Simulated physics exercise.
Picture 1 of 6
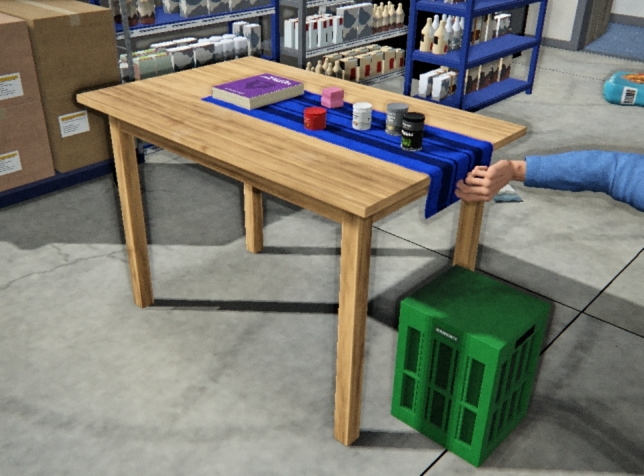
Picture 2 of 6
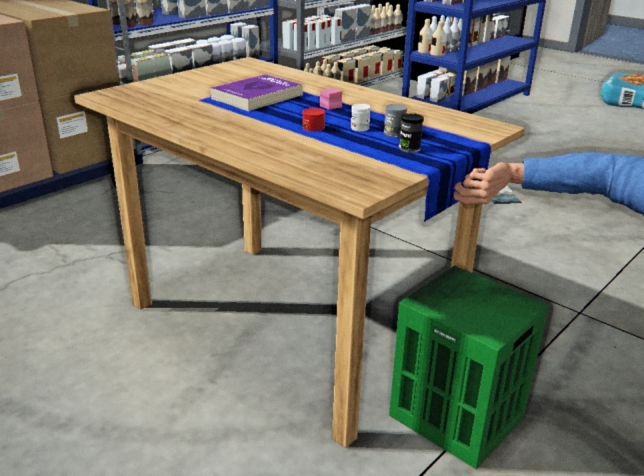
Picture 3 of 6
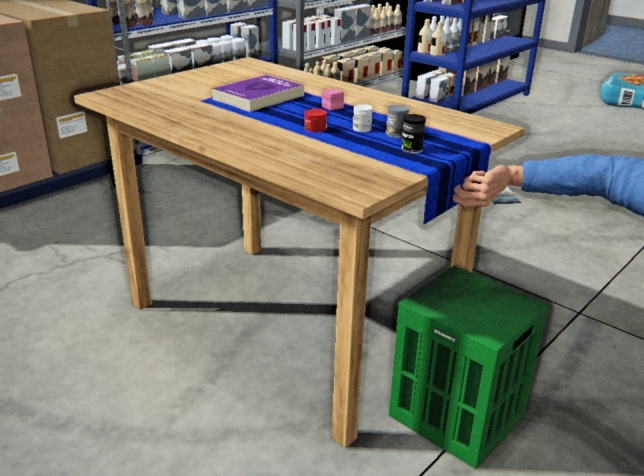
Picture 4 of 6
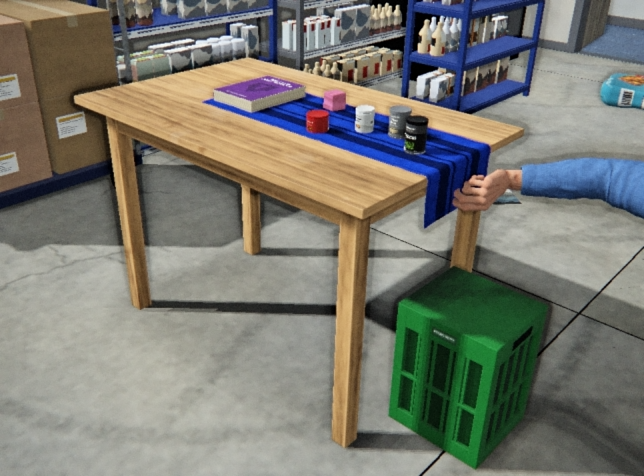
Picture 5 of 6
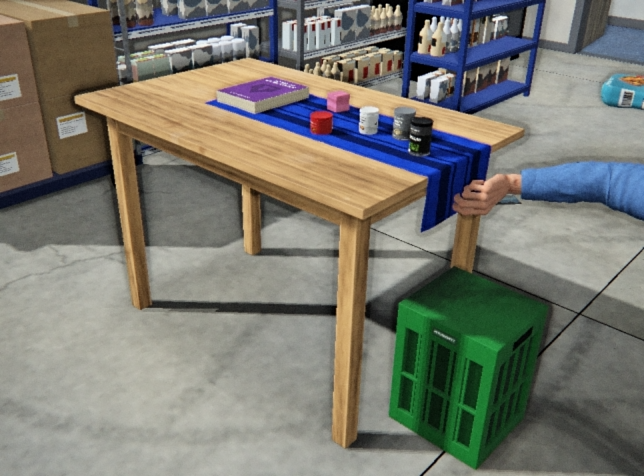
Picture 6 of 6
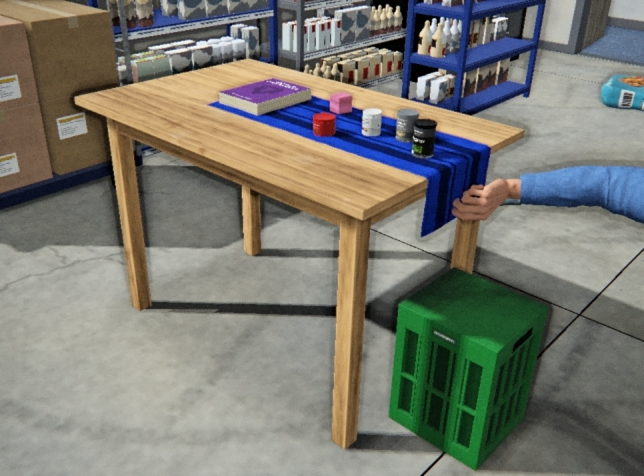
A hand gently pulling a blue scarf down over a wooden table's edge, the small items on it shifting slightly right.
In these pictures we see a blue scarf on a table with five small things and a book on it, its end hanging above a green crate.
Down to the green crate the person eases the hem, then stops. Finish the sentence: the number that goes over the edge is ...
The number that goes over the edge is two.
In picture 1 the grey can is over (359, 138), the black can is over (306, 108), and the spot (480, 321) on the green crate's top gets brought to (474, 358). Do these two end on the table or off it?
Grey can: Lost; black can: Safe.
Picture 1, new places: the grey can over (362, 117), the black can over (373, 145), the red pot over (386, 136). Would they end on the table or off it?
Grey can: Stays. Black can: Goes. Red pot: Goes.
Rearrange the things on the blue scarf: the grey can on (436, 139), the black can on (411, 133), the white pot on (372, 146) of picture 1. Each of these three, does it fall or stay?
The grey can ends up knocked off, the black can ends up knocked off, the white pot ends up knocked off.
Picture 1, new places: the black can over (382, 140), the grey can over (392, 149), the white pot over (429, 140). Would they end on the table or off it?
Black can: Lost. Grey can: Lost. White pot: Lost.
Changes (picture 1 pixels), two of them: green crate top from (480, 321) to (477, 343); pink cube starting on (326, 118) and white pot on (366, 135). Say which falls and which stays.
Result: Pink cube still there, white pot gone.
Soon after, hem near (452, 242); all still up.
Then, hem near (448, 282); black can gone.
Further on, hem on the crate; black can and grey can gone.
At rest, hem on the crate; black can and grey can gone. Over the edge go two.
